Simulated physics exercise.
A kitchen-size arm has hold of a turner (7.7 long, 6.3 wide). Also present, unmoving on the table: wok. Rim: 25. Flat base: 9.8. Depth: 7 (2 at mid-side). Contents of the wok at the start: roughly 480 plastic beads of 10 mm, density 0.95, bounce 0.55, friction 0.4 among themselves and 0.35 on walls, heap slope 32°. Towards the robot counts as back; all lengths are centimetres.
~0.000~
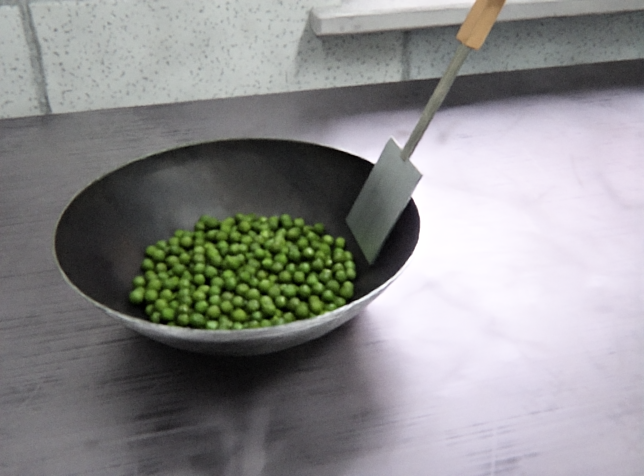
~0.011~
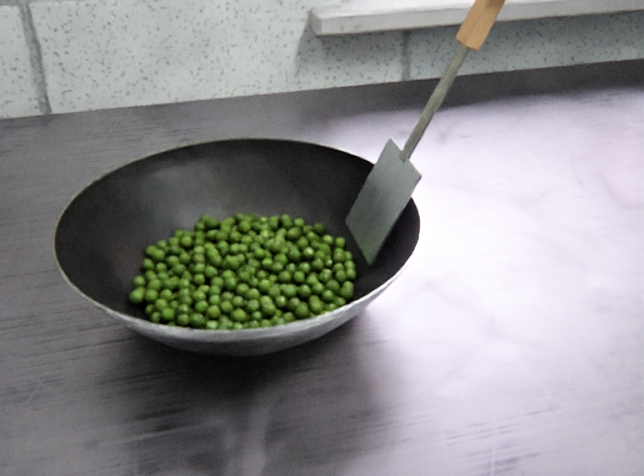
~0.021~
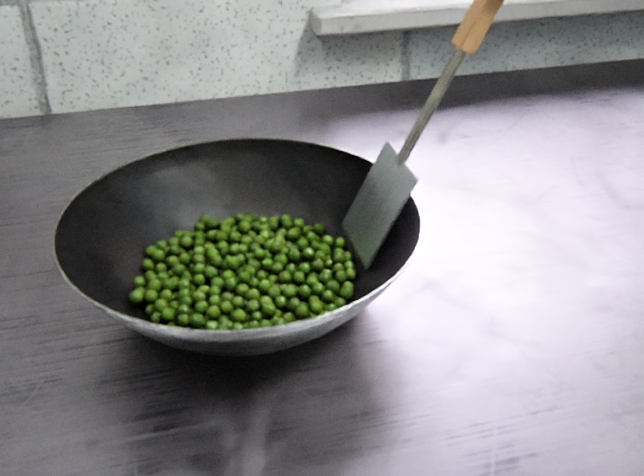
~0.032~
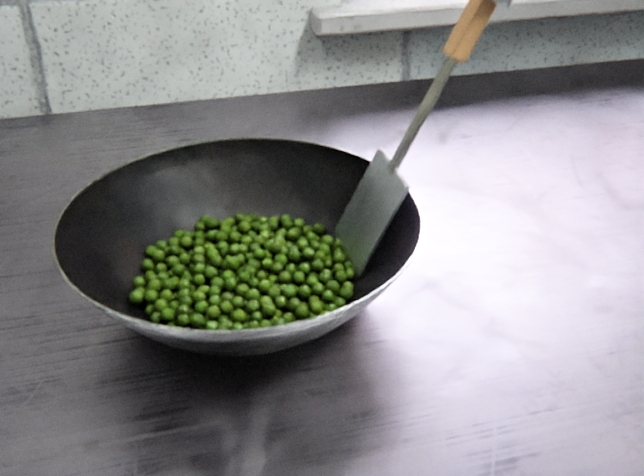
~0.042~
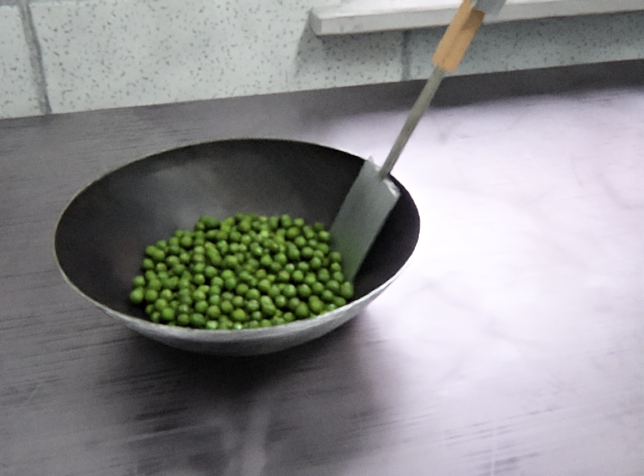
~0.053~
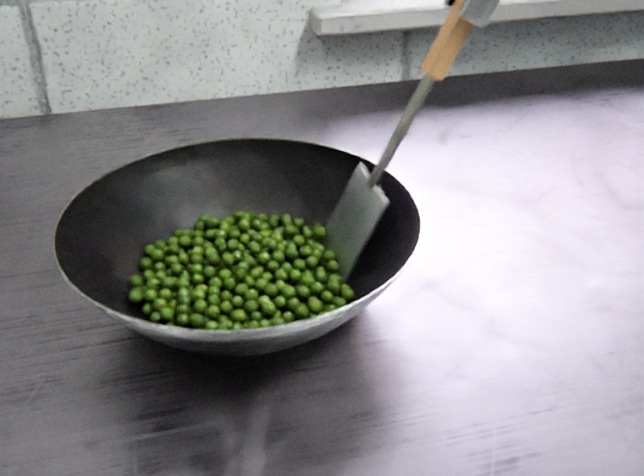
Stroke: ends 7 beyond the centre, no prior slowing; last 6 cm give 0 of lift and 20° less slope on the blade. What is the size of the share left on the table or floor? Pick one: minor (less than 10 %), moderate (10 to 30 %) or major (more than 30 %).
Minor.
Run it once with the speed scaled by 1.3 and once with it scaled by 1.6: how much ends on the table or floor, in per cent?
The two tries give about 5 and 15 in a hundred.
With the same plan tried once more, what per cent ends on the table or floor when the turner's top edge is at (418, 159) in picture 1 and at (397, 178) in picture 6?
My guess would be close to 0 per cent.
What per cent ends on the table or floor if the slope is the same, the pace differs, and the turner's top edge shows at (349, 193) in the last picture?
Expect some 15 per cent there.
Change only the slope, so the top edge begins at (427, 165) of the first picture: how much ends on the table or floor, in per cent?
I'd estimate close to 0 per cent.
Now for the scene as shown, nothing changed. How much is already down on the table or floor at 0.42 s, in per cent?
0 %.
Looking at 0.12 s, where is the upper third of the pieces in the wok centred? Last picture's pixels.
(208, 271).
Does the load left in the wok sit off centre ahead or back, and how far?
Some 3.5 cm ahead of the centre.
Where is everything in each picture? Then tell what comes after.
The turner top edge at (406, 154), sloping 64°; upper third of the load around (247, 269), from x 135 to 350, top at y 220; 481 in the wok, in the first frame.
The turner top edge at (406, 155), sloping 64°; upper third of the load around (247, 269), from x 135 to 350, top at y 220, in the second frame.
The turner top edge at (402, 158), sloping 64°; upper third of the load around (247, 269), from x 135 to 350, top at y 220, in the third frame.
The turner top edge at (394, 166), sloping 64°; upper third of the load around (247, 269), from x 135 to 350, top at y 220, in the fourth frame.
The turner top edge at (384, 174), sloping 64°; upper third of the load around (243, 269), from x 135 to 345, top at y 220, in the fifth frame.
The turner top edge at (373, 182), sloping 64°; upper third of the load around (242, 268), from x 135 to 345, top at y 215; 481 in the wok, in the sixth frame.
After 0.12 s, sloping 64°, highest piece 5 above the table; 481 in the wok.
After 0.18 s, sloping 57°, highest piece 6 above the table; 481 in the wok.
After 0.42 s, sloping 44°, highest piece 7 above the table; 477 in the wok, 3 on the table or floor, 1 on the blade or in flight.
After 1.47 s, sloping 44°, highest piece 7 above the table; 477 in the wok, 4 on the table or floor.
In the end, 477 in the wok, 4 on the table or floor. That is 1 % on the table or floor.
